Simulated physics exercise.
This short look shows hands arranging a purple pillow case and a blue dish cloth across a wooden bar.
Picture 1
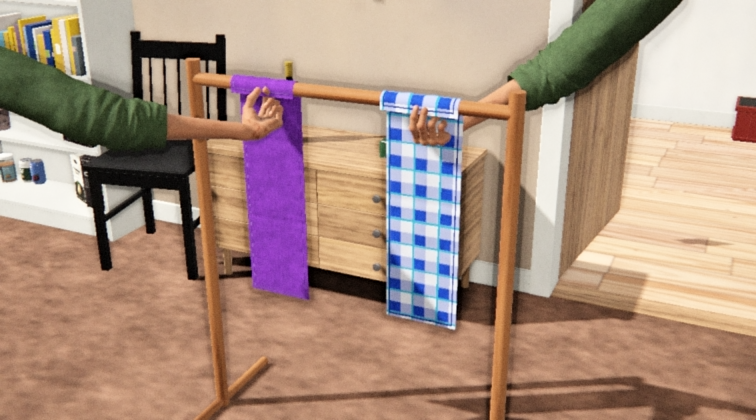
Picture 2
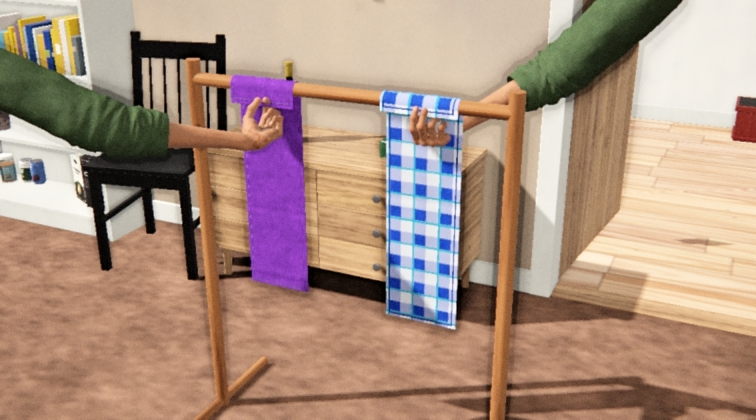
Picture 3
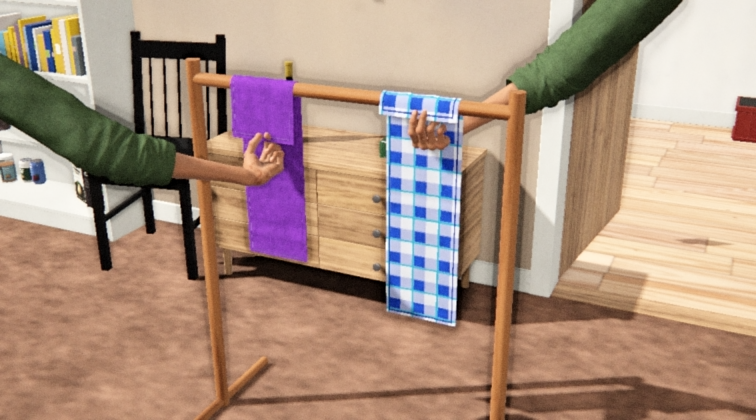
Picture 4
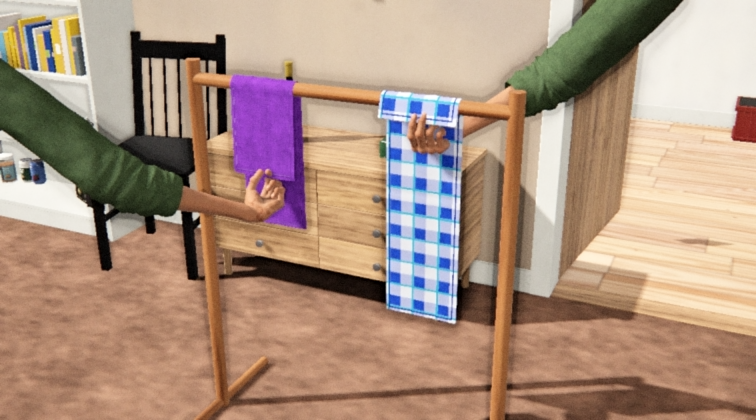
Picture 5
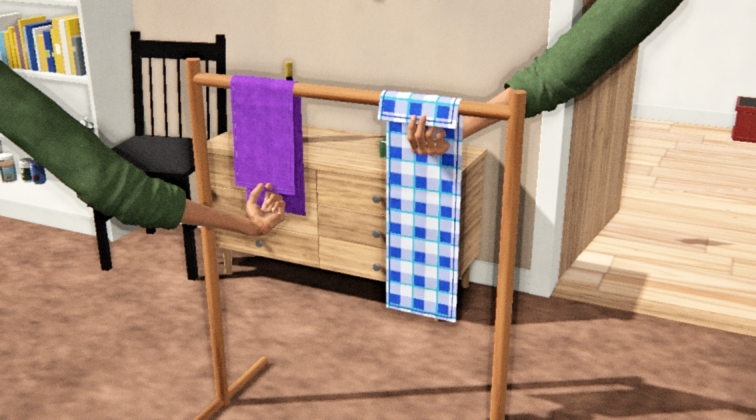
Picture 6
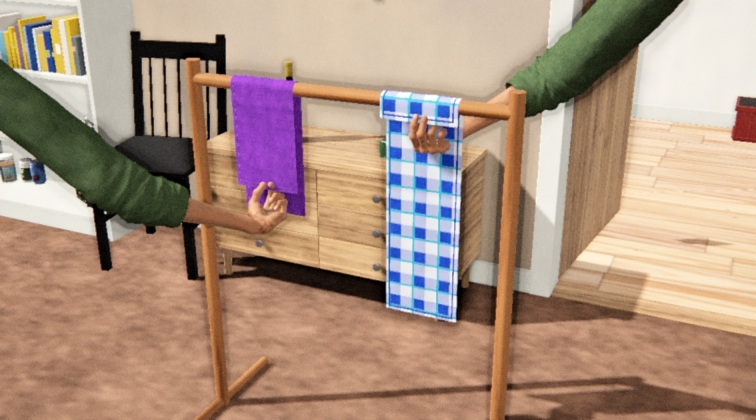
In a living room, a hand pulled the front of a purple cloth down over a wooden bar until its ends hung nearly even, while another hand barely moved the blue checked cloth beside it.
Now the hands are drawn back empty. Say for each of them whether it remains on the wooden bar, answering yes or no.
Purple pillow case: Yes; blue dish cloth: No.
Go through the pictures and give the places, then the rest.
The first picture shows pillow case front hem (277, 93), back hem (294, 293); dish cloth front hem (399, 106), back hem (403, 313).
The second picture shows pillow case front hem (277, 103); dish cloth front hem (399, 107).
The third picture shows pillow case front hem (278, 138); dish cloth front hem (398, 111).
The fourth picture shows pillow case front hem (279, 174); dish cloth front hem (398, 115).
The fifth picture shows pillow case front hem (279, 189); dish cloth front hem (397, 116).
The sixth picture shows pillow case front hem (282, 187), back hem (290, 209), front almost as long as the back; dish cloth front hem (399, 115), back hem (403, 307), front far shorter than the back.
Then, 0.44 s later than the last view, pillow case at rest on the rail; dish cloth clear of the rail and dropping near (421, 303).
Then, 0.74 s later than the last view, pillow case at rest on the rail; dish cloth in a heap on the floor.
Finally, pillow case at rest on the rail; dish cloth in a heap on the floor. The purple pillow case stays on and the blue dish cloth slips to the floor.
